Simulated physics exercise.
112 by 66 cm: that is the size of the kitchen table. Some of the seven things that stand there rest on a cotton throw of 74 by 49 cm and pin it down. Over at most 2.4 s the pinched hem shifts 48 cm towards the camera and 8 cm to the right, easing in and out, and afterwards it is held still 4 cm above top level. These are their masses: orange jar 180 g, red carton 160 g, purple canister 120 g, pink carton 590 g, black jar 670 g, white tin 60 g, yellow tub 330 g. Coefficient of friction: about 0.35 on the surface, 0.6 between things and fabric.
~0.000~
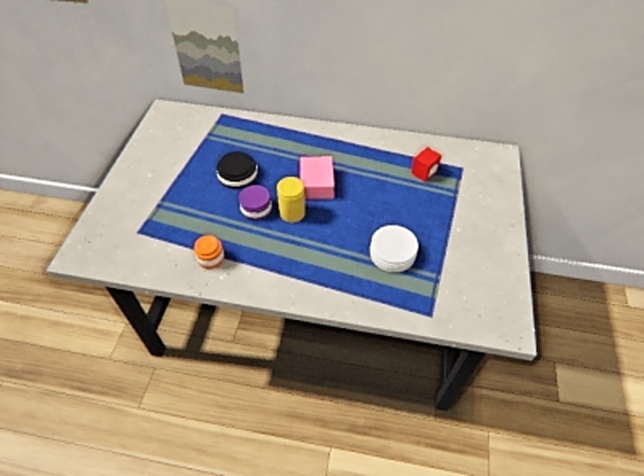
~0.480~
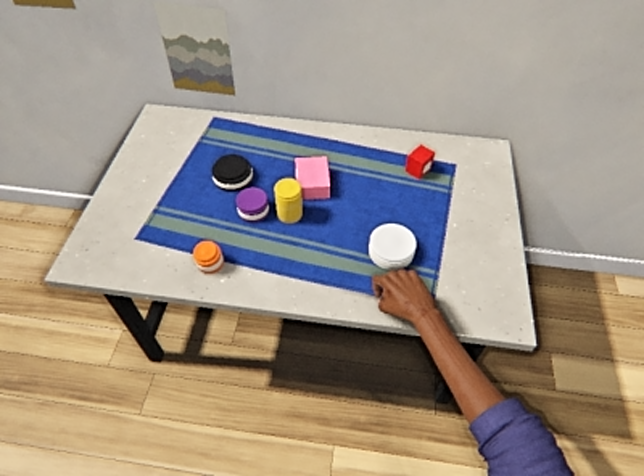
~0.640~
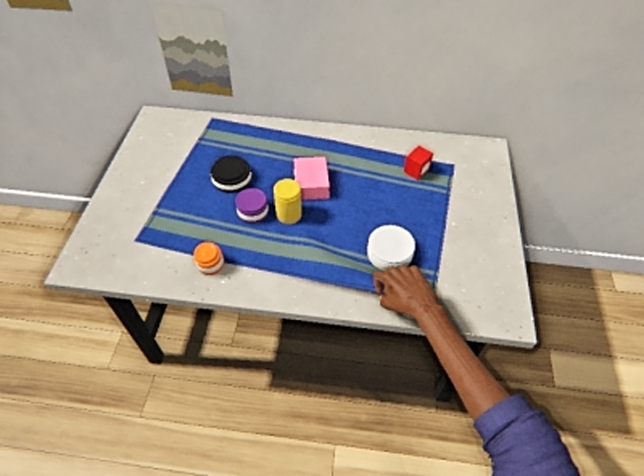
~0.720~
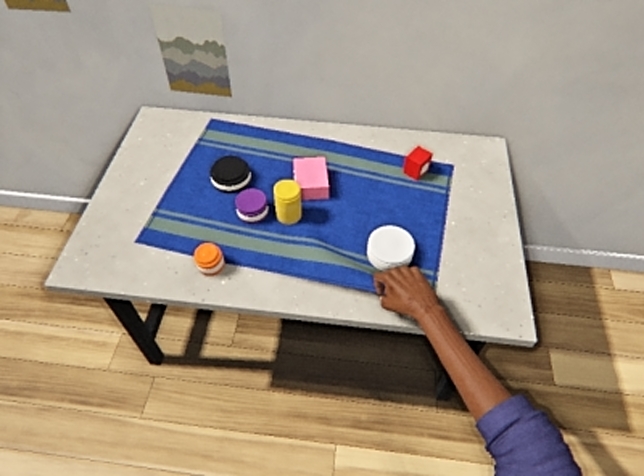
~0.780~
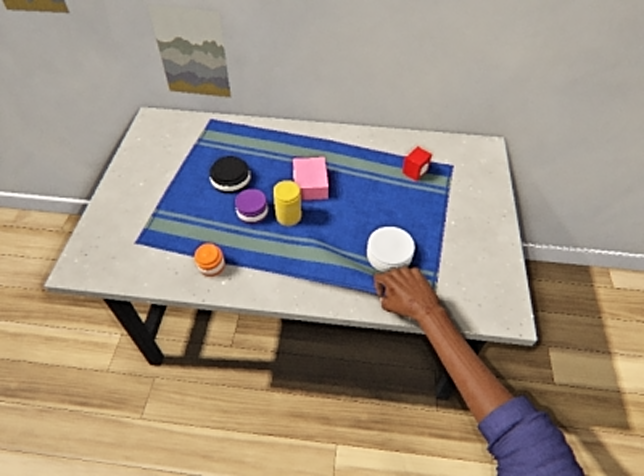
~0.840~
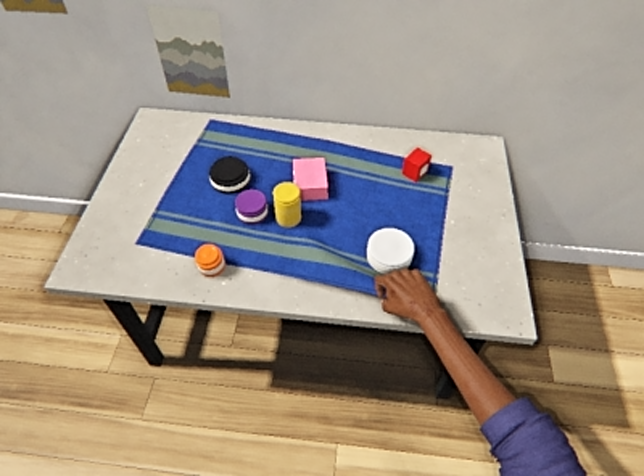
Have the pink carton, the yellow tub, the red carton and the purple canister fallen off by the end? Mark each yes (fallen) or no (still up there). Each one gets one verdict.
Pink carton: Yes, yellow tub: Yes, red carton: Yes, purple canister: Yes.
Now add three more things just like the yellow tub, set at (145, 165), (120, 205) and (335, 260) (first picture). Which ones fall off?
Going through the three spots as listed: Holds its spot, holds its spot and ends up off the top.
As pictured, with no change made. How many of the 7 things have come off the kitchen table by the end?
Count recorded: 7.
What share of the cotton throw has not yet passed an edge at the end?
Roughly 0%.
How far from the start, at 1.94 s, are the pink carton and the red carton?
The pink carton is 25 cm out, the red carton 30 cm.
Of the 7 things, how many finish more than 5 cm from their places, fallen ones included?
I make it 7.
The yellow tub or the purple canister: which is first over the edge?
The yellow one goes first.
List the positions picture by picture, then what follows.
Pink carton (317, 171); yellow tub (291, 186); red carton (428, 156); purple canister (255, 196); cotton throw corners (137, 234) (222, 114) (464, 168) (432, 318), in the first picture.
Cotton throw corners (134, 240) (214, 117); grip (380, 296), in the second picture.
White tin (392, 243); red carton (420, 154); cotton throw corners (134, 242) (212, 118); grip (381, 292), in the third picture.
Cotton throw corners (134, 243) (211, 119); grip (381, 293), in the fourth picture.
Cotton throw corners (135, 244) (210, 119); grip (382, 295), in the fifth picture.
Pink carton (310, 173); yellow tub (287, 192); red carton (418, 156); purple canister (251, 201); cotton throw corners (135, 245) (210, 119) (453, 167); grip (382, 296), in the sixth picture.
At 1.4 s, 95 % of the cotton throw is still over the top; red carton 14 cm off its start, yellow tub 12 cm off its start, pink carton 10 cm off its start.
At 1.9 s, 75 % of the cotton throw is still over the top; red carton 30 cm off its start, yellow tub 27 cm off its start, pink carton 27 cm off its start.
At 2.5 s, 45 % of the cotton throw is still over the top; yellow tub over the edge, red carton 45 cm off its start at (463, 296), pink carton 43 cm off its start at (387, 305).
At 3.0 s, 0 % of the cotton throw is still over the top; pink carton over the edge, red carton over the edge, purple canister over the edge.
At 4.6 s, 0 % of the cotton throw is still over the top; red carton over the edge, pink carton over the edge, purple canister over the edge, yellow tub over the edge.
